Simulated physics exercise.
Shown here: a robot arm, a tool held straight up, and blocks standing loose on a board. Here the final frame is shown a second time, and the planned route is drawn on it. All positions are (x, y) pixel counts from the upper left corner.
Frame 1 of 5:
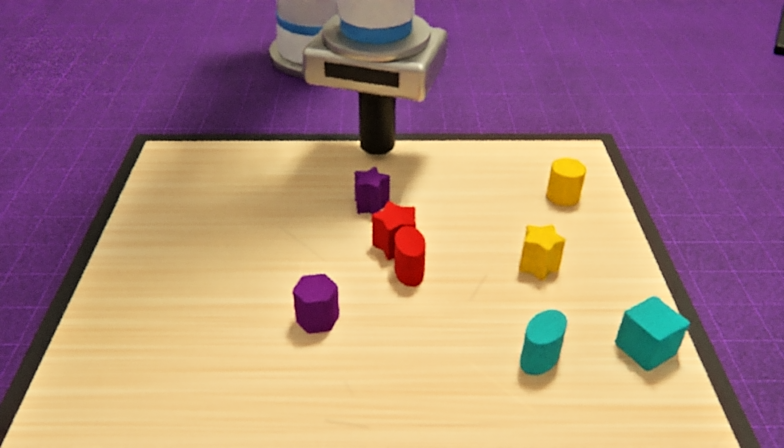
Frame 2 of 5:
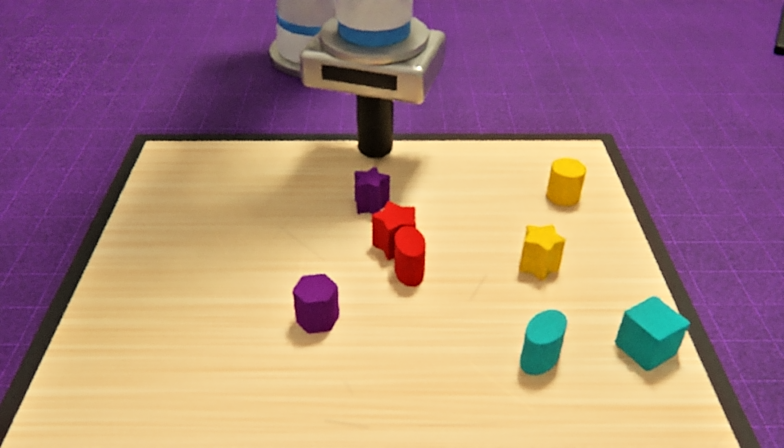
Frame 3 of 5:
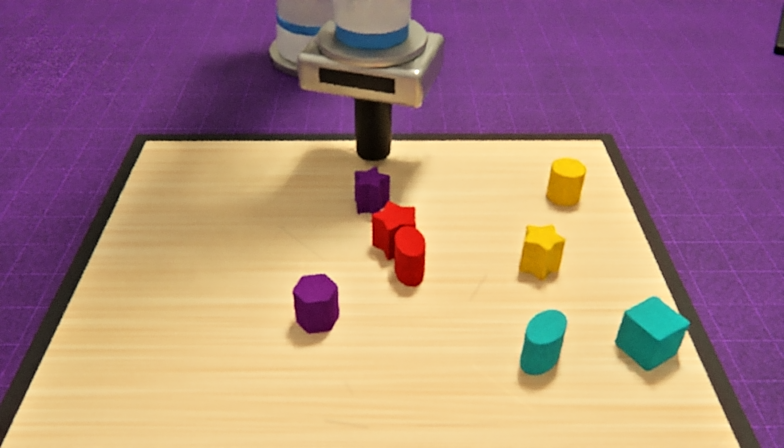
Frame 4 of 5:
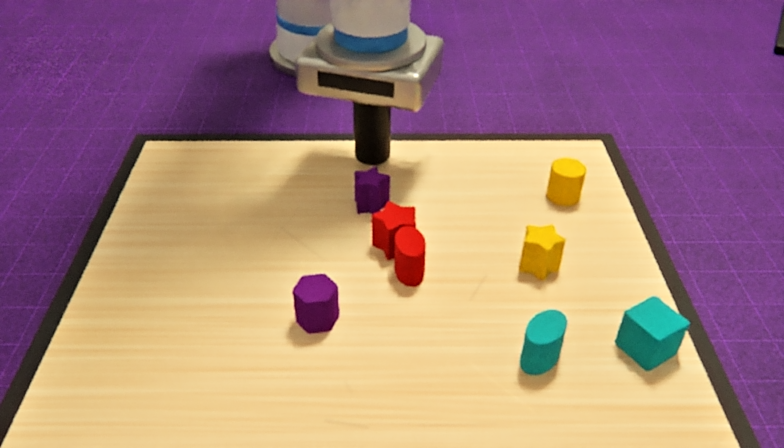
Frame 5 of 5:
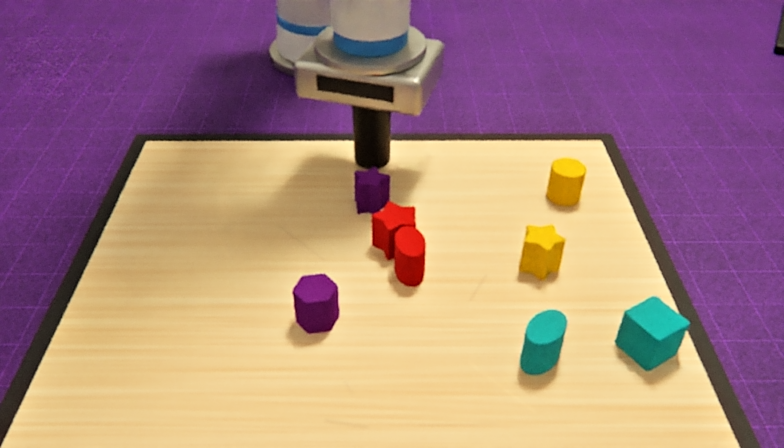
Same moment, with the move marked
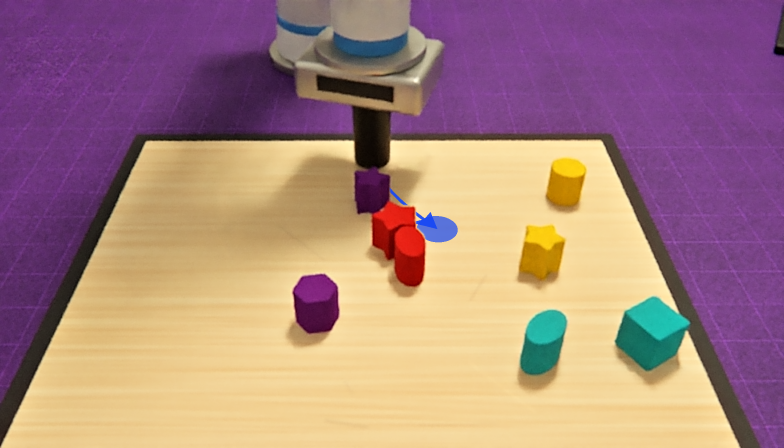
Robot arm inching its black upright tool down the board toward the purple star, while the coloured blocks all stay still.
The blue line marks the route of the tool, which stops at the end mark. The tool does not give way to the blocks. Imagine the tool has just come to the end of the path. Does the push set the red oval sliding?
I believe not.
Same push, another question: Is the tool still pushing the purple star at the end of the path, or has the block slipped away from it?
It slides aside on the way.
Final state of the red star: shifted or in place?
Here the red star stays on its spot.
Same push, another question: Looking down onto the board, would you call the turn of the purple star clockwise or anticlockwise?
From overhead, the rotation is clockwise.
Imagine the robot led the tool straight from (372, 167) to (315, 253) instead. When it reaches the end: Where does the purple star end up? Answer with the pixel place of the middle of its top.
I'd say the purple star ends with its top centre at (373, 192).
Drawn move, from (372, 167) through (388, 188) and (410, 209) to (437, 229).
What follows on the original path. One third of the way, tool (388, 181); purple star (371, 179).
Two thirds of the way, tool (410, 202); purple star (370, 186), turned 50° clockwise.
At the end, tool (438, 222); purple star (370, 186), turned 50° clockwise; red star still; red oval still.
